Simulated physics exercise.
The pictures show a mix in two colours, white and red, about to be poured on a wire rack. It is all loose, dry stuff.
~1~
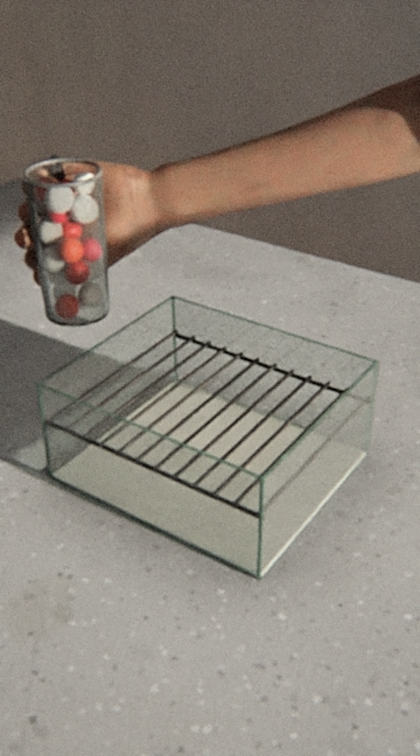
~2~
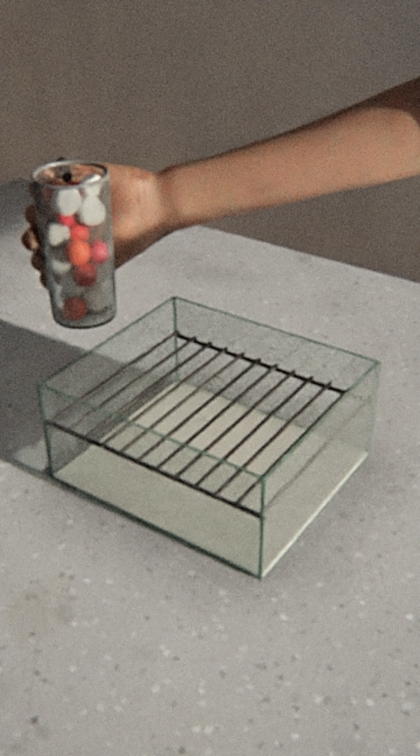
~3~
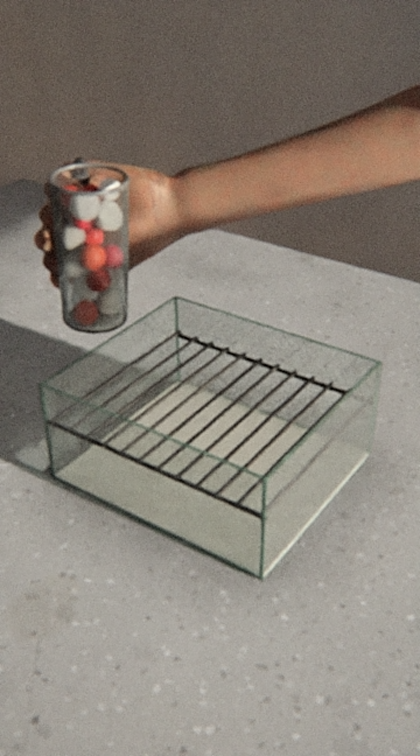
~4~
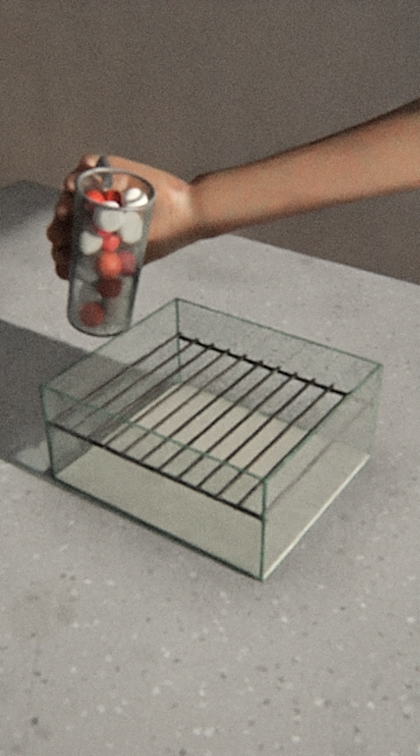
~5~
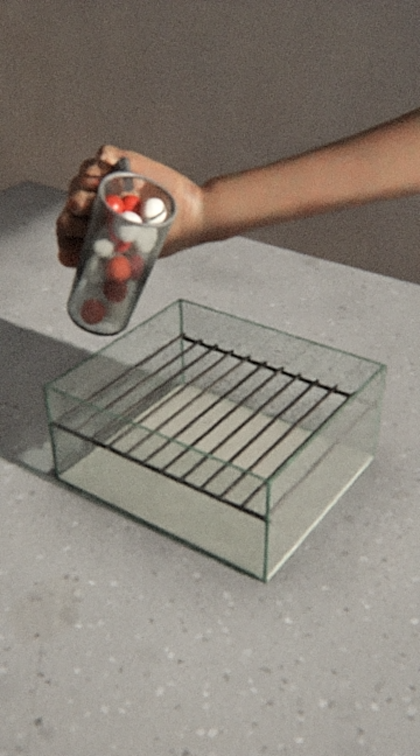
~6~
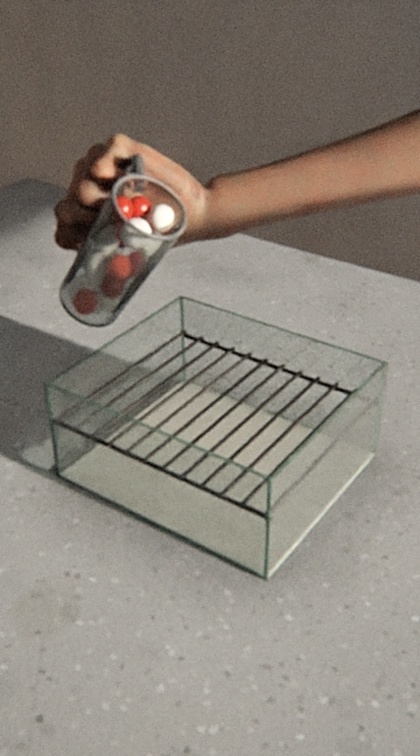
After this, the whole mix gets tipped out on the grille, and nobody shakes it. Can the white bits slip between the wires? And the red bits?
The white ones get caught above and the red ones get caught above.
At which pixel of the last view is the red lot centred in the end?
At about (186, 387).
Then, 0.34 s later than the last frame, white ones, every one in the cup; red ones, every one in the cup.
Then, 0.76 s later than the last frame, white ones, every one in the cup; red ones, every one in the cup.
Then, 1.22 s later than the last frame, white ones, roughly two thirds in the cup, roughly a third on or over the wires; red ones, roughly half in the cup, roughly half on or over the wires.
When it is over, white ones, every one on the wires, not one under the rack; red ones, every one on the wires, not one under the rack.
